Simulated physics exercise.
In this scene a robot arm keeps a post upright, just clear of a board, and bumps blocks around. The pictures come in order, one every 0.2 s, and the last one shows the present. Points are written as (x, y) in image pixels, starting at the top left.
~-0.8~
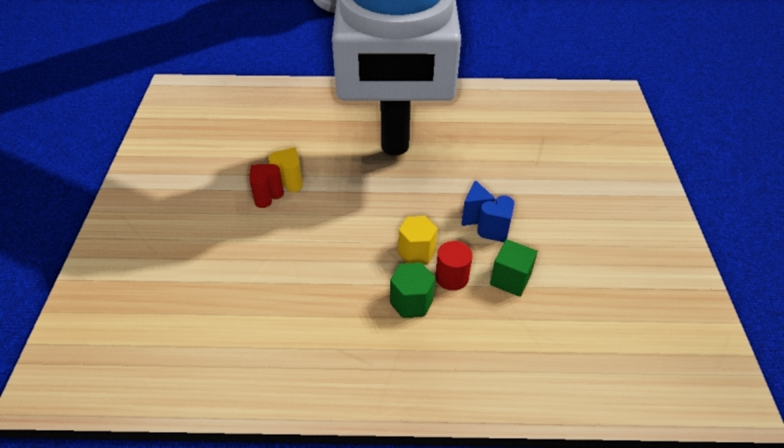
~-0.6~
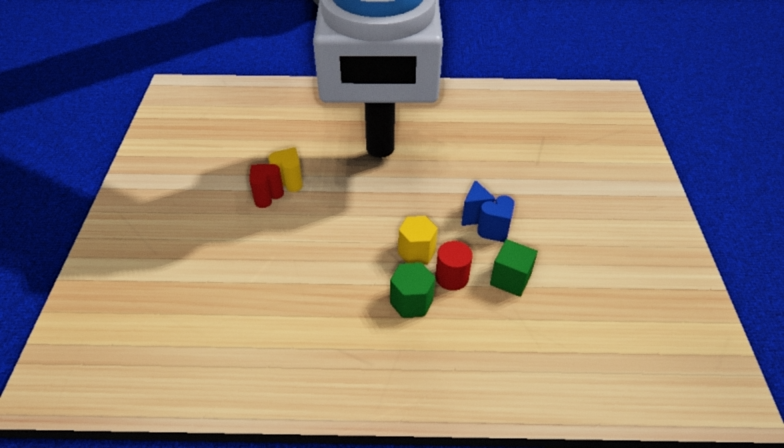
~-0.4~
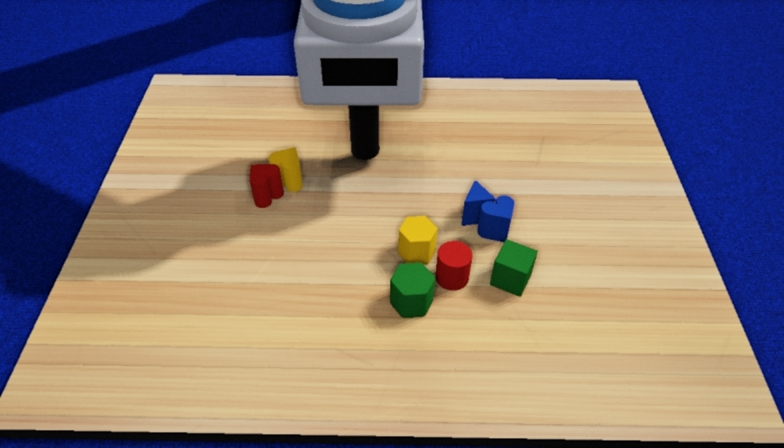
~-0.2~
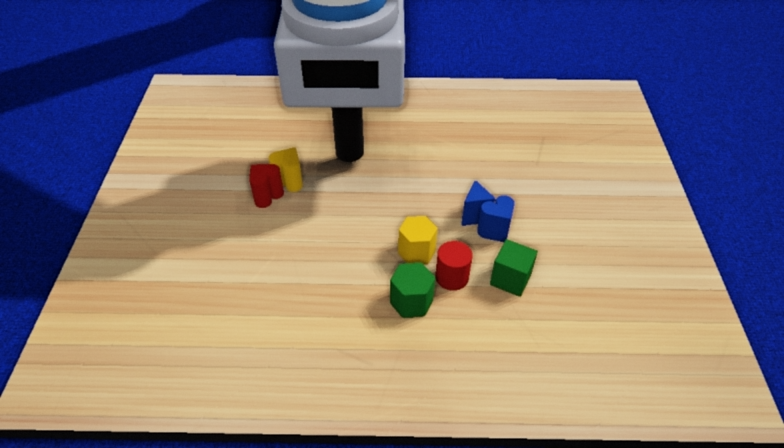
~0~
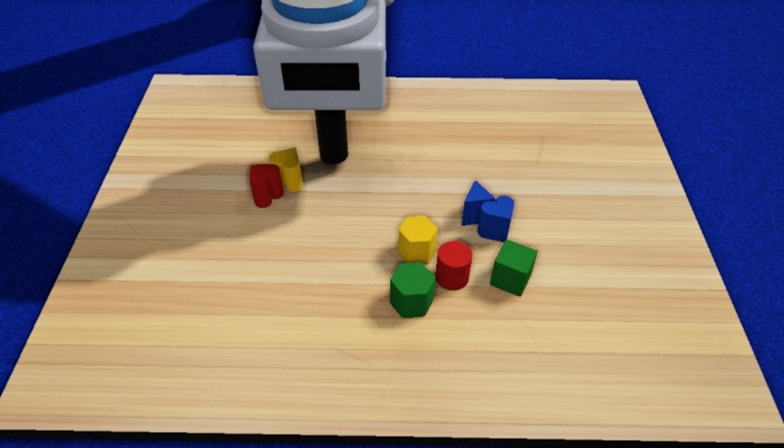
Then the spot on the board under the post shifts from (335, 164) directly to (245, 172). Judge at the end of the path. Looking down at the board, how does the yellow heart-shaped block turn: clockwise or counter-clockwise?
Short answer: Counterclockwise.
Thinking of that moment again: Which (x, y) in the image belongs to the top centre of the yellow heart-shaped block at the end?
Located at (267, 163).
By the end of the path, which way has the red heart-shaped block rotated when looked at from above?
Seen from overhead, it turns clockwise.
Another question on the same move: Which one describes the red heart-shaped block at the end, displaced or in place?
The red heart-shaped block changes place.
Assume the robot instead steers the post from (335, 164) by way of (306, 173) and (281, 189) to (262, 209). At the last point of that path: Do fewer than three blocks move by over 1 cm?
Yes, it checks out.
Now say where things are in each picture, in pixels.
Post's lower end (395, 147); red heart-shaped block (262, 172); yellow heart-shaped block (286, 157), in the first frame.
Post (380, 149); blocks still, in the second frame.
Post (365, 151); blocks still, in the third frame.
Post (350, 153); blocks still, in the fourth frame.
Post (334, 155); red heart-shaped block (262, 172); yellow heart-shaped block (286, 157), in the fifth frame.
The first path, step by step. Halfway along, post (288, 159); red heart-shaped block (258, 180), turned 15° clockwise; yellow heart-shaped block (274, 161), turned 50° anticlockwise.
At the end, post (242, 163); red heart-shaped block (256, 184), turned 25° clockwise; yellow heart-shaped block (267, 163), turned 80° anticlockwise.
